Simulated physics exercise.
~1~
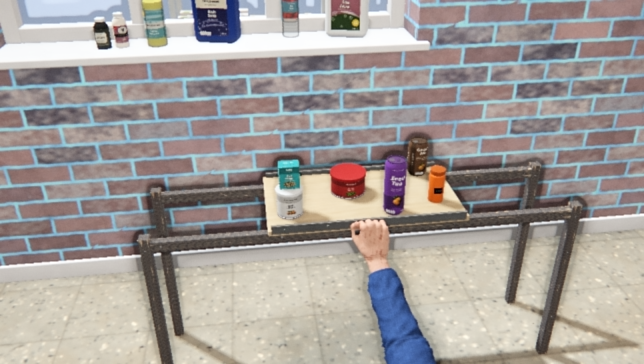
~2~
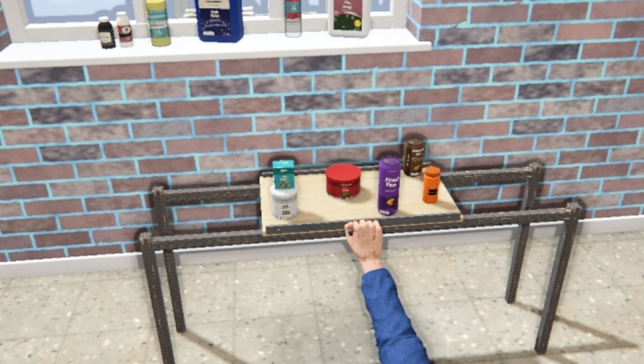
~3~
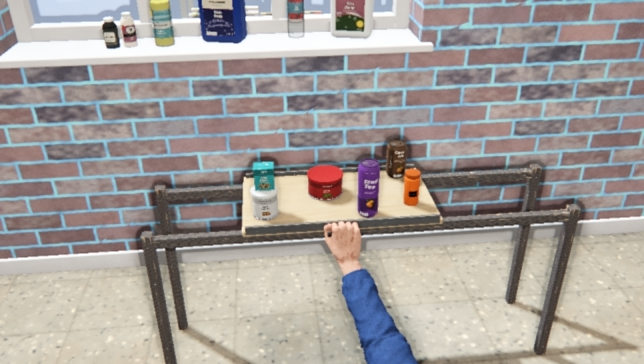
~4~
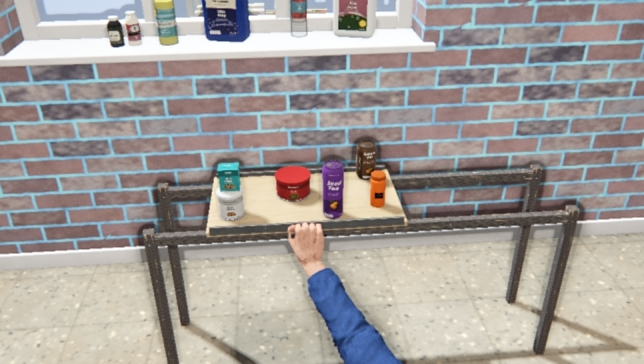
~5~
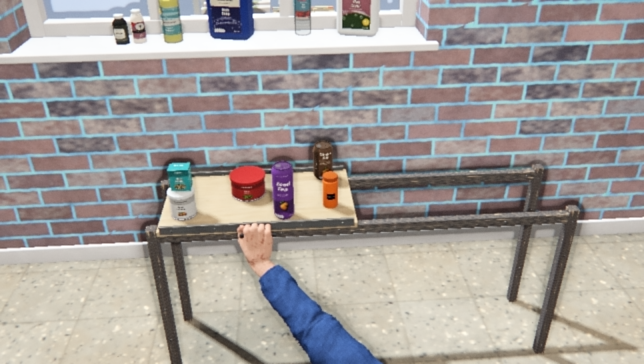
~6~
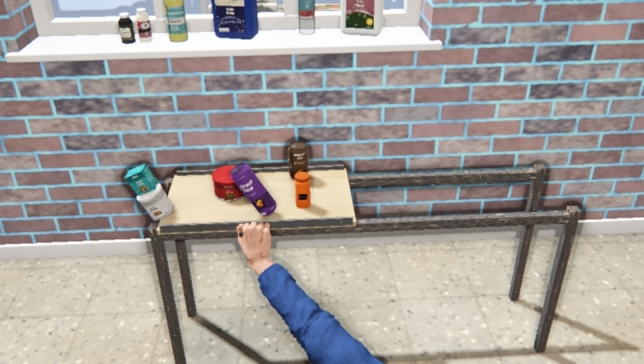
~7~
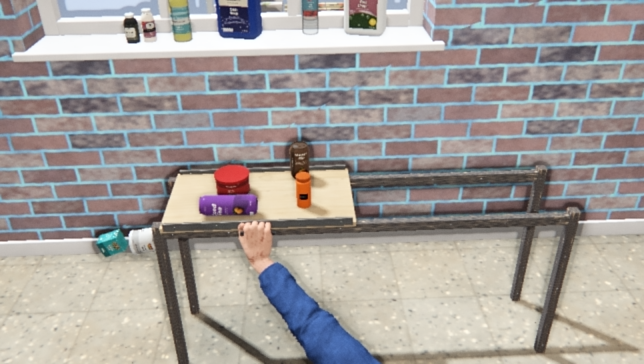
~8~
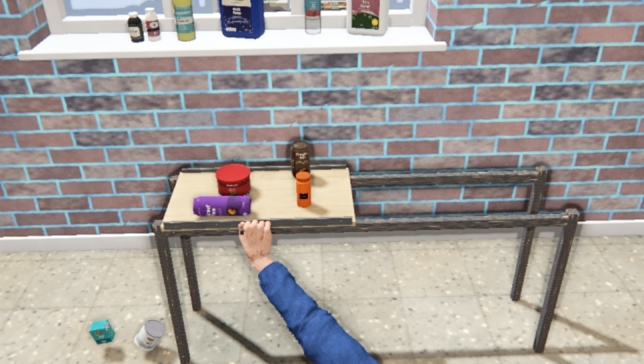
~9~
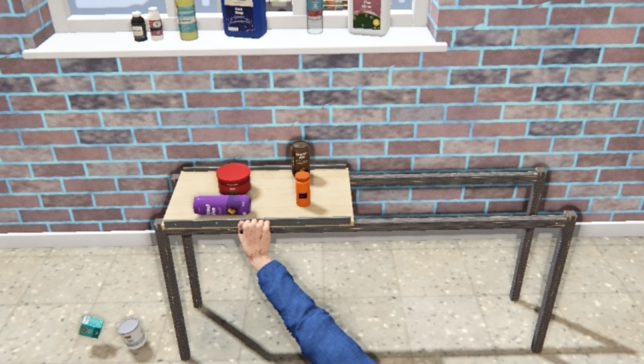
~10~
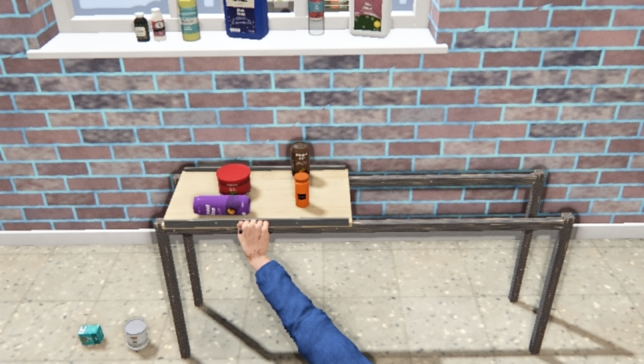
The clip opens on a tray holding six containers, resting on a dark metal frame before a brick wall, with a blue-sleeved hand gripping its front edge. The hand moves the tray left along the rails, slowly at first and then faster, with everything upright. At the left end the tray stops, and the turquoise carton and white tin tip over the edge while the purple can leans. The carton and tin drop to the floor as the purple can topples onto its side. Finally, the red tub, orange shaker and brown can remain standing beside it.
